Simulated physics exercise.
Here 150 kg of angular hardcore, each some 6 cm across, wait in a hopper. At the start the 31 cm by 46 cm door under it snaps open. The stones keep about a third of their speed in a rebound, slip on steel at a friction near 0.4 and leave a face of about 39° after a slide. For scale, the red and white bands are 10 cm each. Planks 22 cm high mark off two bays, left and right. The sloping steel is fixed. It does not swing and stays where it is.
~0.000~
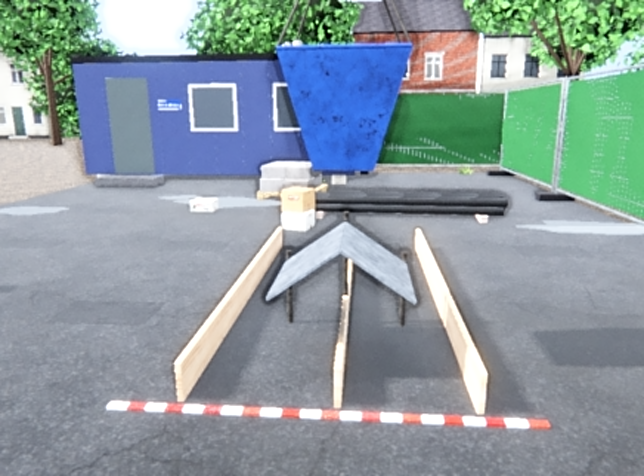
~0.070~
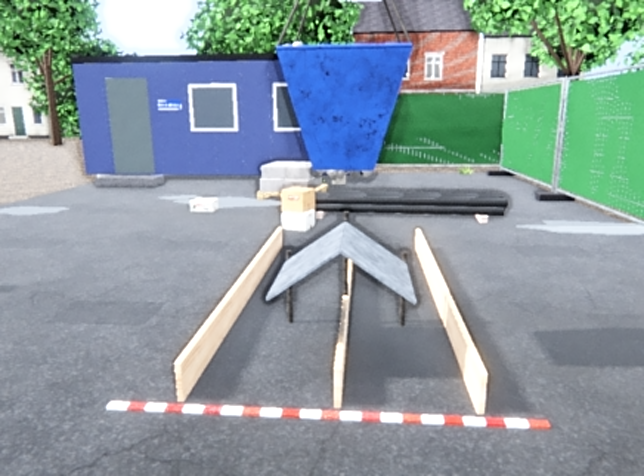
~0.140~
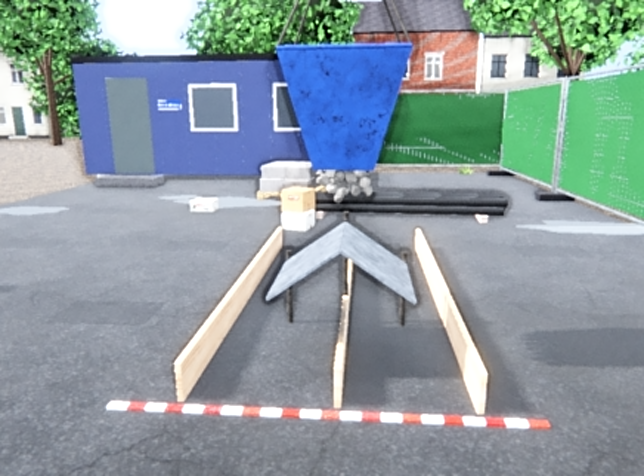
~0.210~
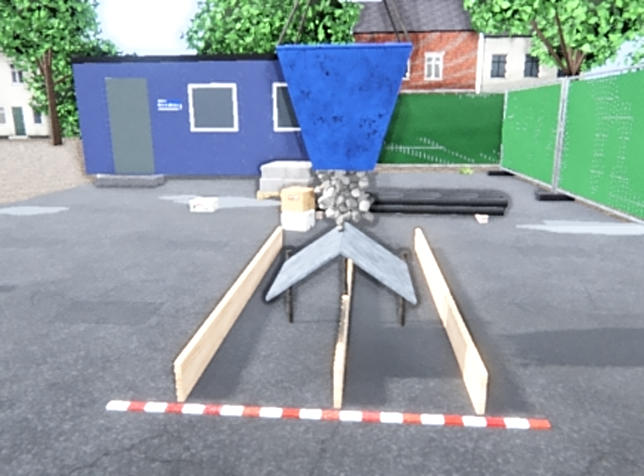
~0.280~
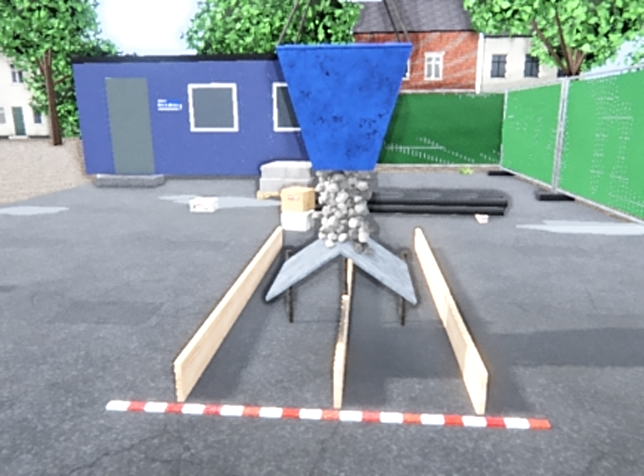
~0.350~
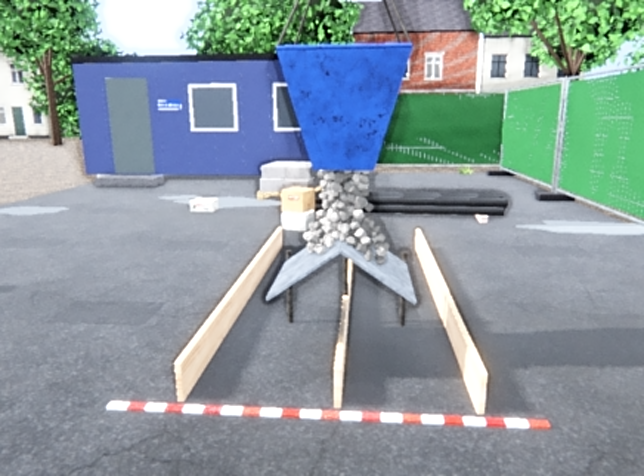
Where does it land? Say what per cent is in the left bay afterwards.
About 44 per cent.
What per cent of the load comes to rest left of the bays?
Near 0 in a hundred.
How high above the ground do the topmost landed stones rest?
Some 24 cm high.
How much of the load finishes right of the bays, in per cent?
Near 10 in a hundred.
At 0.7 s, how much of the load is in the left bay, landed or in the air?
About 20 per cent by then.
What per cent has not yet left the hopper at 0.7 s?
About 5 per cent.
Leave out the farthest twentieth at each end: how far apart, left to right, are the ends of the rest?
About 190 cm.
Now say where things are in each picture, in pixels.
The outlet is at (343, 161); nothing has dropped yet, in the first picture.
The outlet is at (343, 161); 4 % is out, in the second picture.
The outlet is at (343, 161); 10 % is out, the lowest stones still above the boards at (344, 191), 105 cm up, in the third picture.
The outlet is at (343, 161); 19 % is out, the lowest stones still above the boards at (345, 217), 90 cm up, in the fourth picture.
The outlet is at (343, 161); 28 % is out, the lowest stones still above the boards at (362, 241), 74 cm up, in the fifth picture.
The outlet is at (343, 161); 36 % is out, the lowest stones still above the boards at (381, 252), 66 cm up, in the sixth picture.
After 0.7 s, 6 % in the hopper, 52 % on the steel, 18 % falling or lying in the left bay, 22 % falling or lying in the right bay, 1 % falling or lying right of the bays; the stones farthest right are at (478, 330).
After 1.1 s, 0 % in the hopper, 13 % on the steel, 38 % falling or lying in the left bay, 40 % falling or lying in the right bay, 8 % falling or lying right of the bays; the stones farthest right are at (538, 351).
After 1.7 s, 0 % in the hopper, 1 % falling or lying left of the bays, 44 % falling or lying in the left bay, 43 % falling or lying in the right bay, 12 % falling or lying right of the bays; the stones farthest right are at (572, 363).
After 2.6 s, 0 % in the hopper, 1 % falling or lying left of the bays, 44 % falling or lying in the left bay, 43 % falling or lying in the right bay, 12 % falling or lying right of the bays; the stones farthest right are at (572, 363).
After 4.5 s, 0 % in the hopper, 1 % left of the bays, 44 % in the left bay, 43 % in the right bay, 12 % right of the bays; the stones farthest right are at (572, 363).
